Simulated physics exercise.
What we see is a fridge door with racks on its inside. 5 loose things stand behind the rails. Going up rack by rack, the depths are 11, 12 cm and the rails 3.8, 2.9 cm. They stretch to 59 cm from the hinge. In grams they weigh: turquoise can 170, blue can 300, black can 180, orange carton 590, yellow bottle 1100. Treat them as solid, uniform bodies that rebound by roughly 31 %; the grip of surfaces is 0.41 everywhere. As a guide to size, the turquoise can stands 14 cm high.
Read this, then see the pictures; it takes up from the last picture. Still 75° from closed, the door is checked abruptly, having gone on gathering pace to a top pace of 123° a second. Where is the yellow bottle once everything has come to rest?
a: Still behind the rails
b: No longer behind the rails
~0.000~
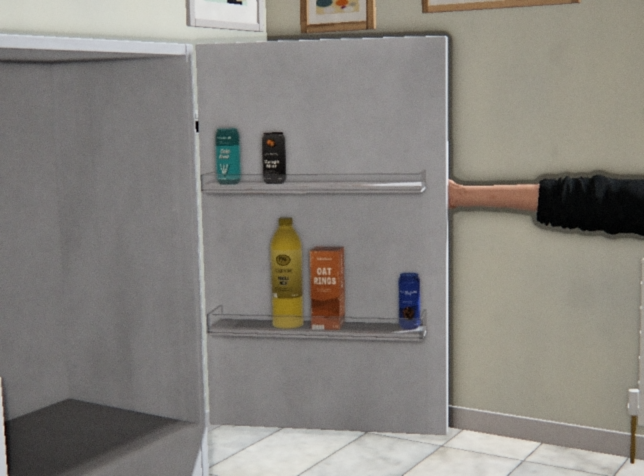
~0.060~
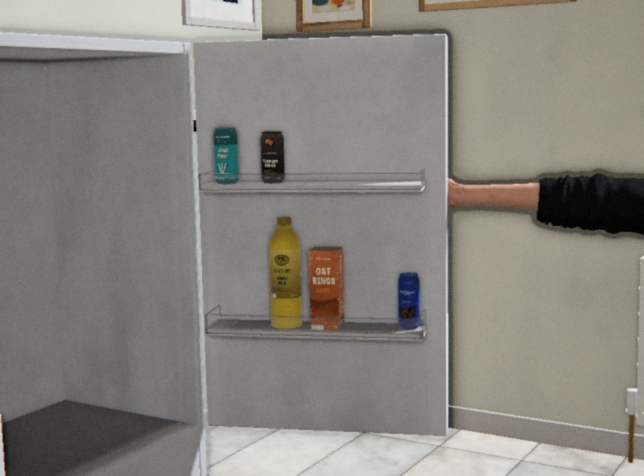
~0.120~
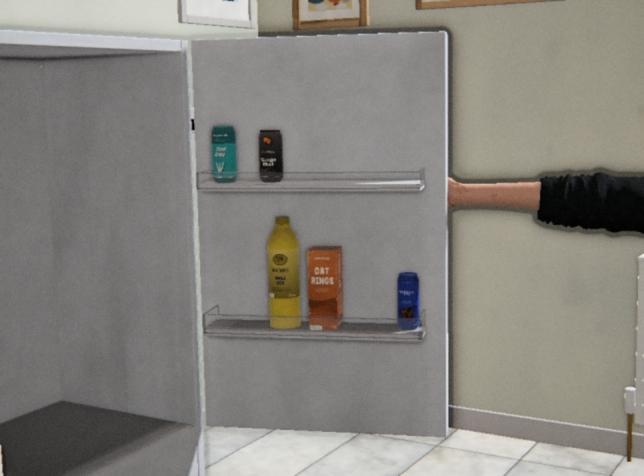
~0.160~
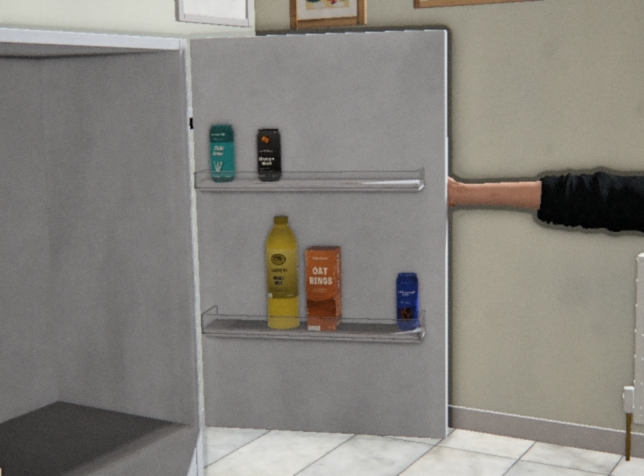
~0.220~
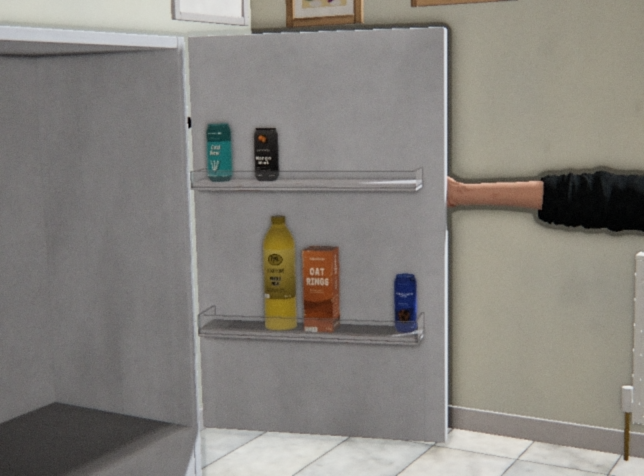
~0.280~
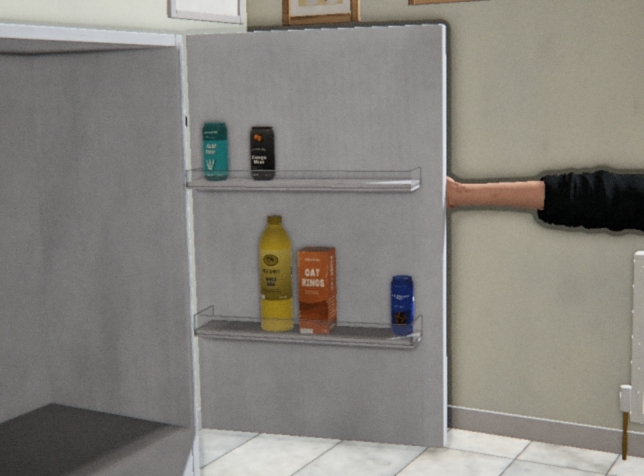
(a) Still behind the rails.
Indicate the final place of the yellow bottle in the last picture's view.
About (236, 280).
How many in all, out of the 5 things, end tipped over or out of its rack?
Tally: 1.
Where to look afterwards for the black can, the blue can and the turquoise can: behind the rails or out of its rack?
At the end the black can remains on its base, the blue can leaves its base and the turquoise can remains on its base.
After 0.58 s, open by 75°.
After 1.08 s, open by 75°; blue can now out of its rack; black can moved 2 cm; orange carton moved 2 cm.
After 1.28 s, open by 75°; black can moved 2 cm.
After 1.48 s, open by 75°; black can moved 2 cm; orange carton moved 2 cm.
In the end (2.0 s), out of its rack, blue can; the other 4 under 5 cm from the start. In the last view, yellow bottle near (236, 280).
